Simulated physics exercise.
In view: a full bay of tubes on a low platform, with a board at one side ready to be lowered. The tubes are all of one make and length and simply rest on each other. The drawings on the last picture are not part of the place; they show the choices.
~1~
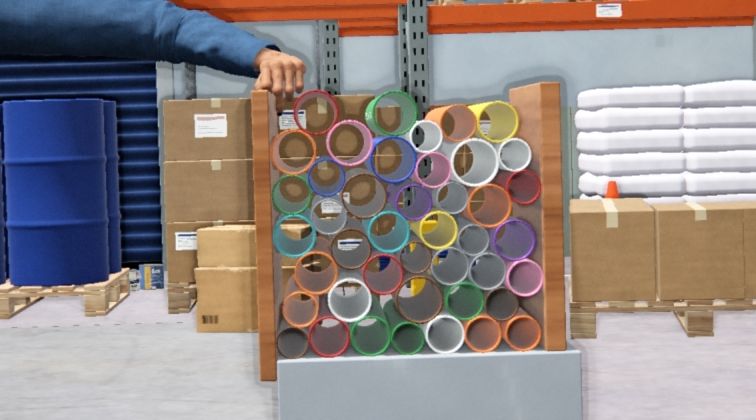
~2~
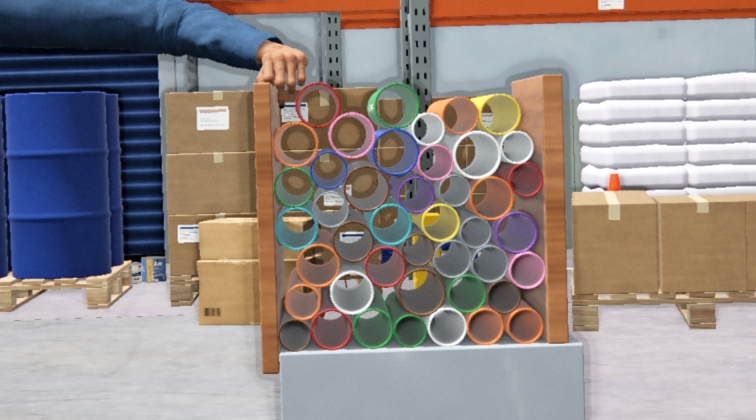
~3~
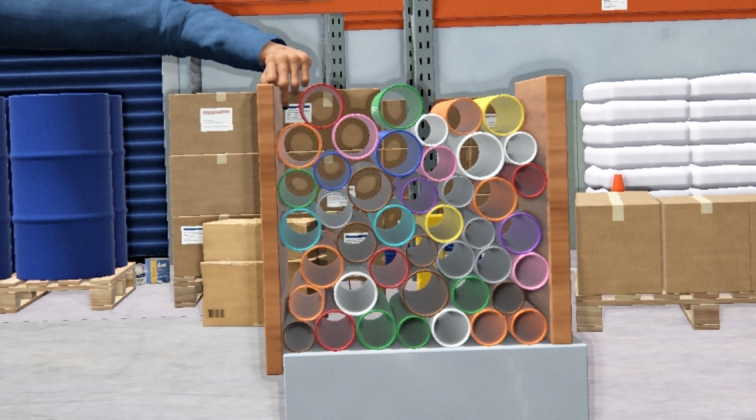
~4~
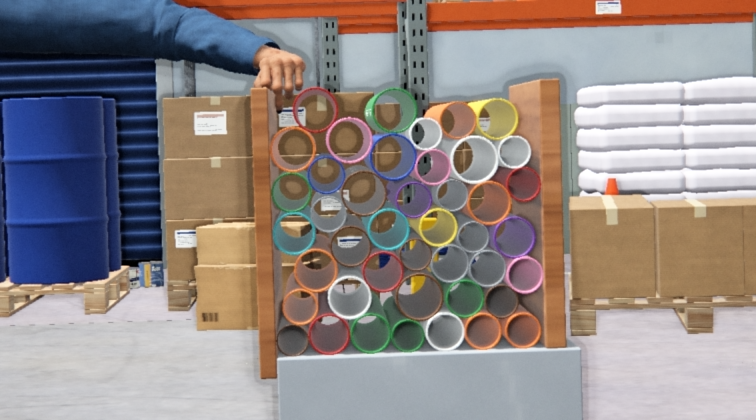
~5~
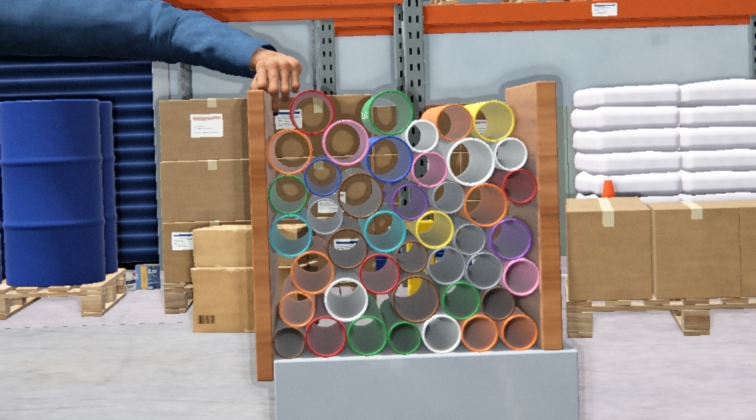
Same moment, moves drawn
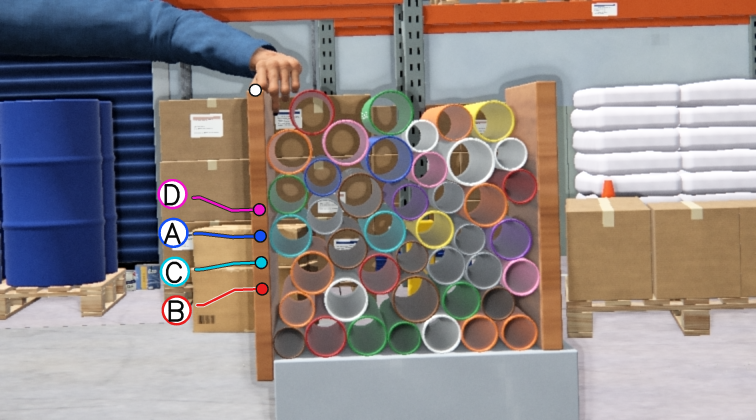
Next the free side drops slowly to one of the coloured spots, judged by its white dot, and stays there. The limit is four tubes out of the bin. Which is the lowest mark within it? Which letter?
Stop at D.
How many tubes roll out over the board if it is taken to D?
It comes to two.
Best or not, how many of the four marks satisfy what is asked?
The number is one.
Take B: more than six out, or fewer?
At B, more than six.
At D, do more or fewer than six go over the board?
Fewer than six.
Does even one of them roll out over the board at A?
Yes, at A.
On the marked copy, A at (261, 236); B at (262, 289); C at (262, 262); D at (260, 210); the white dot at (256, 90).
Taking D. A third of the way, top of the board (266, 146).
Two thirds of the way, top of the board (268, 208).
When it is over, top of the board (268, 209), two out over the board.
As for the rest, A five out over the board; B more than four out over the board; C more than four out over the board.
